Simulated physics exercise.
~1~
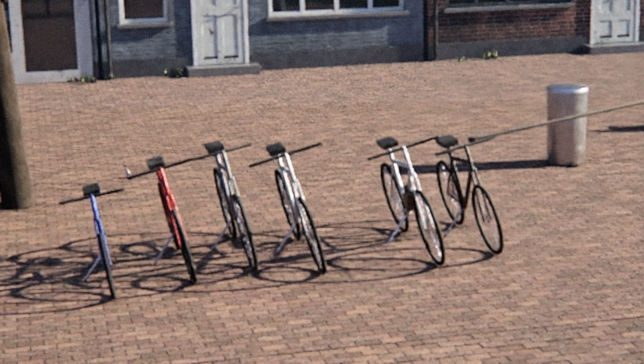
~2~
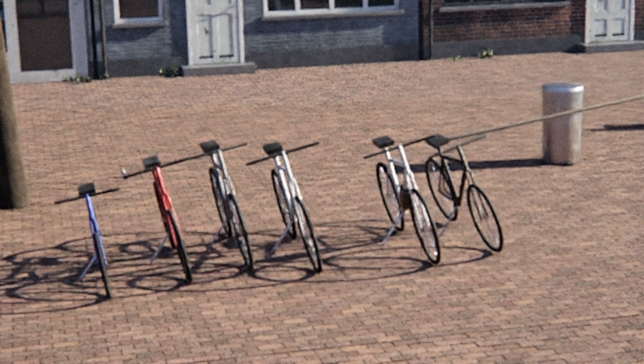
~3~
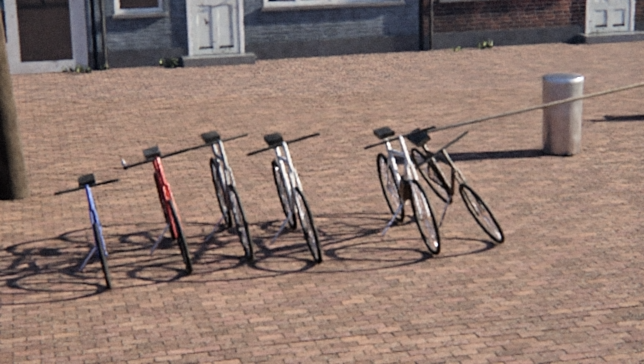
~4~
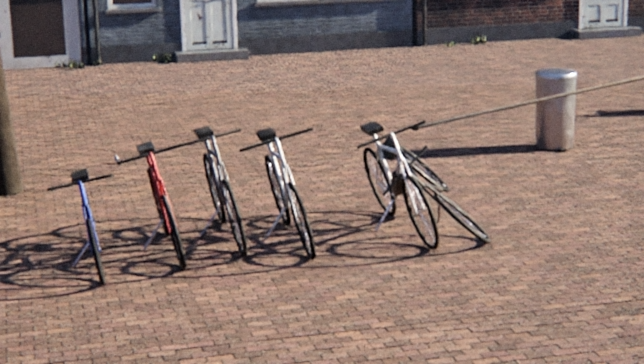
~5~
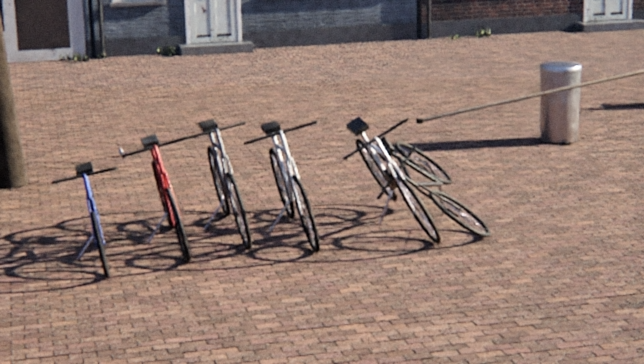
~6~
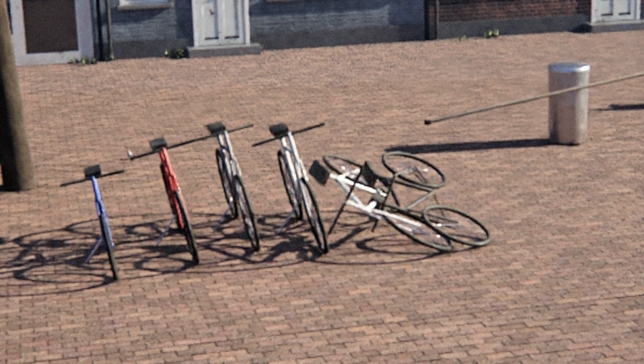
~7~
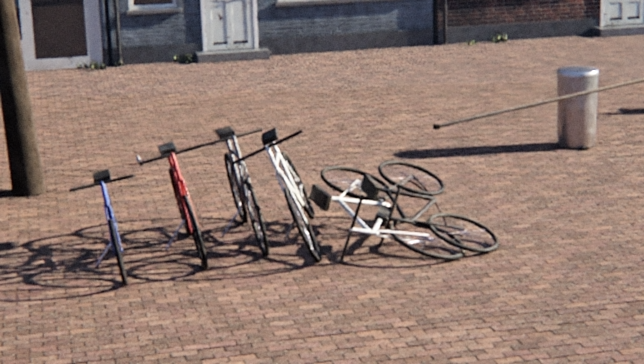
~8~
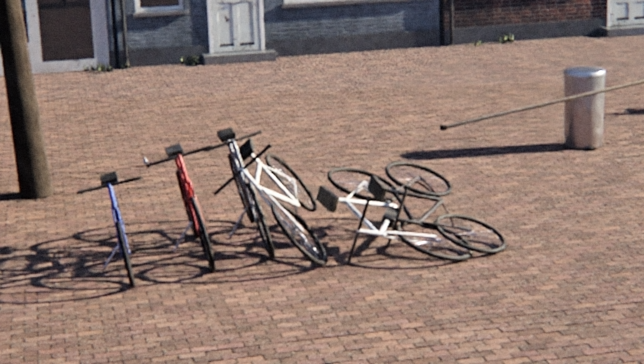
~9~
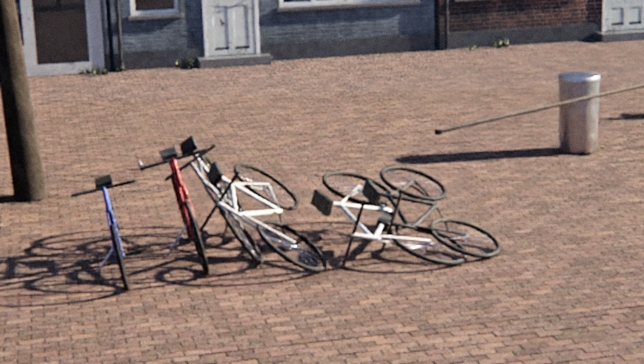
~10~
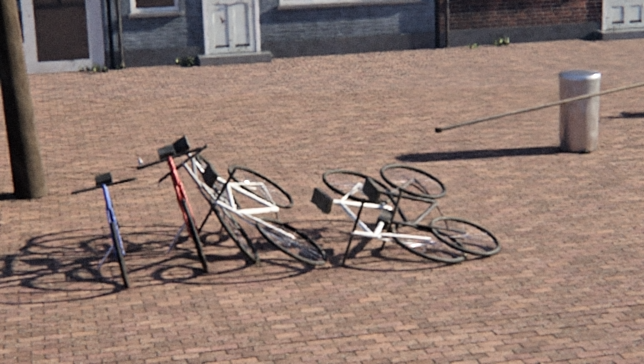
A pole tips the rightmost bicycle, toppling four while the red and blue ones stay standing.
